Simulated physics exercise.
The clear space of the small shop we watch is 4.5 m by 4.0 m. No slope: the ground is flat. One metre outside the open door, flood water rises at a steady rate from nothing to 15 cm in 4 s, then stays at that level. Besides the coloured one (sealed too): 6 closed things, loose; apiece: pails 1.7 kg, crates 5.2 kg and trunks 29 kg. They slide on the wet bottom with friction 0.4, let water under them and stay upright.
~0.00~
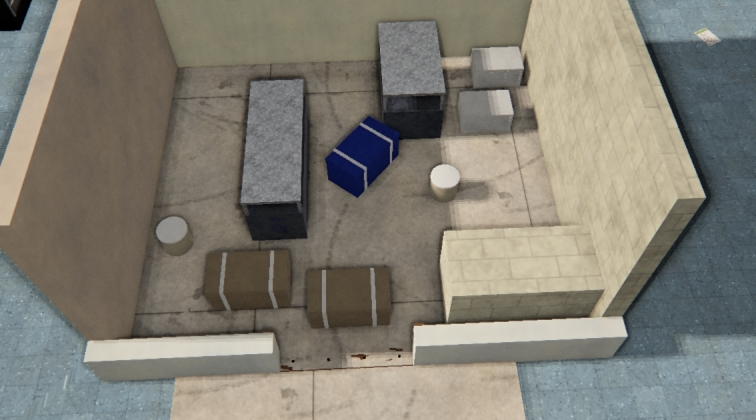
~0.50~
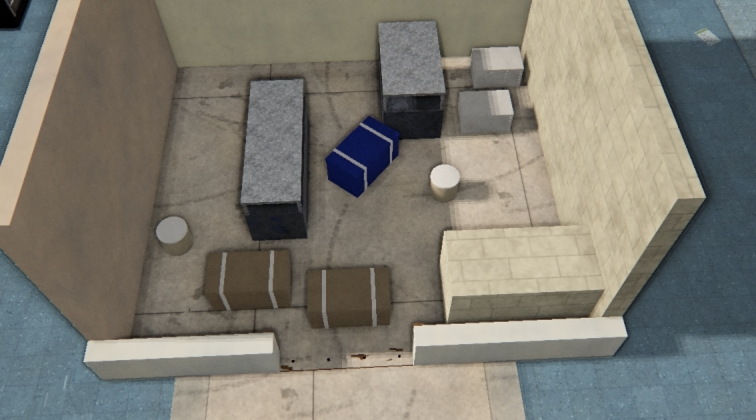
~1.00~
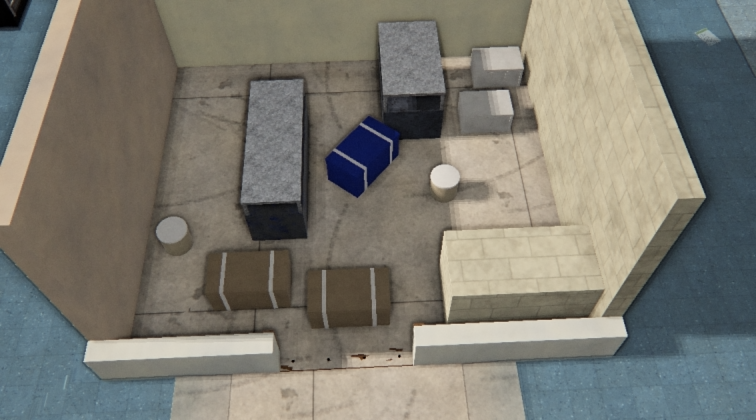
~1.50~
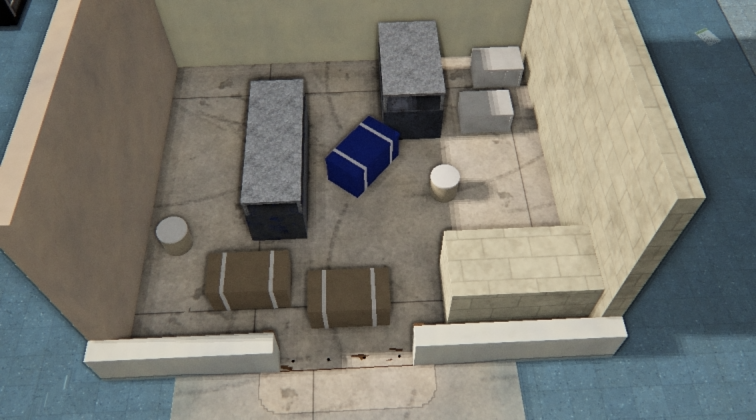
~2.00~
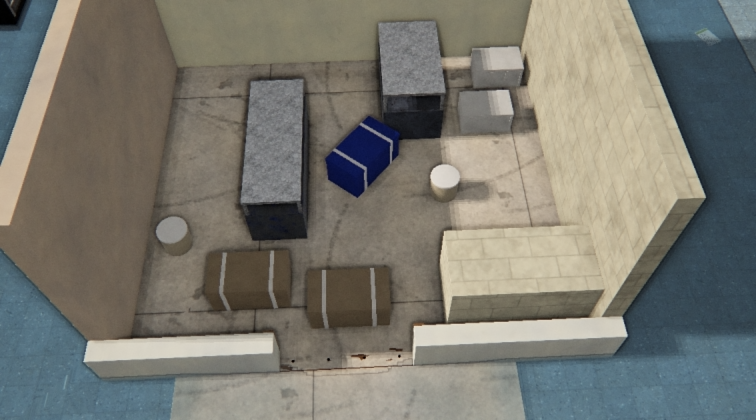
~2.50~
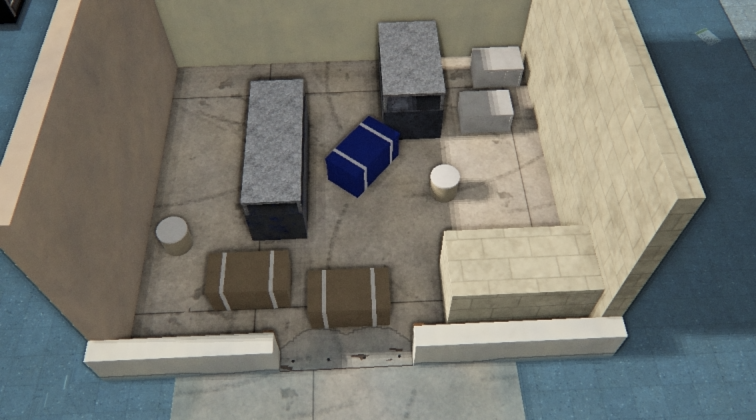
A blue trunk with pale straps lies at an angle in the middle of a small, roofless shop, seen from high above its open doorway by a still camera. Around it stand two long grey-topped counters, two brown trunks near the door, two pale crates at the back right, two round pale objects and a cream block. Nothing inside shifts, while the paving outside dulls and a thin grey film of water spreads across the threshold.
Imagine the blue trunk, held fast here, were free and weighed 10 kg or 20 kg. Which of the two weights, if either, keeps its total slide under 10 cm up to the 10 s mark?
Neither of them.
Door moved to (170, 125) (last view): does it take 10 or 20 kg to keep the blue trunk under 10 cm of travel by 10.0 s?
Outcome - neither pick works.
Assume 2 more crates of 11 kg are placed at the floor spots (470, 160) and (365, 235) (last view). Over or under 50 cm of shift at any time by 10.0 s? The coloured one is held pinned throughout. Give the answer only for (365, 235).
Note: Stays within it.
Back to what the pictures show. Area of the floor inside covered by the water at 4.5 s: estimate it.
About 2.5 m2 is covered.
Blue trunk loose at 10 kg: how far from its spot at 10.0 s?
120 cm.
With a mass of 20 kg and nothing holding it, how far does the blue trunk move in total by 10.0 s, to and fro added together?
I'd say close to 100 cm in total.
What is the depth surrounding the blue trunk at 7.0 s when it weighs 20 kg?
Close to 4 cm deep.
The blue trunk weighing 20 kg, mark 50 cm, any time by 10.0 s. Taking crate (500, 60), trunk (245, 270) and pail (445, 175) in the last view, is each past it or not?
Well, that's below half a metre, below half a metre, and beyond half a metre.
After 3.5 s the blue trunk would be 0 cm from its start with 10 kg and 0 cm from its start with 20 kg; 0 cm of water round it then.
After 4.5 s the blue trunk would be 0 cm from its start with 10 kg and 0 cm from its start with 20 kg; 0 cm of water round it then.
After 7.0 s the blue trunk would be 19 cm from its start with 10 kg and 13 cm from its start with 20 kg; 4 cm of water round it then.
After 10.0 s the blue trunk would be 118 cm from its start with 10 kg and 102 cm from its start with 20 kg; 5 cm of water round it then.
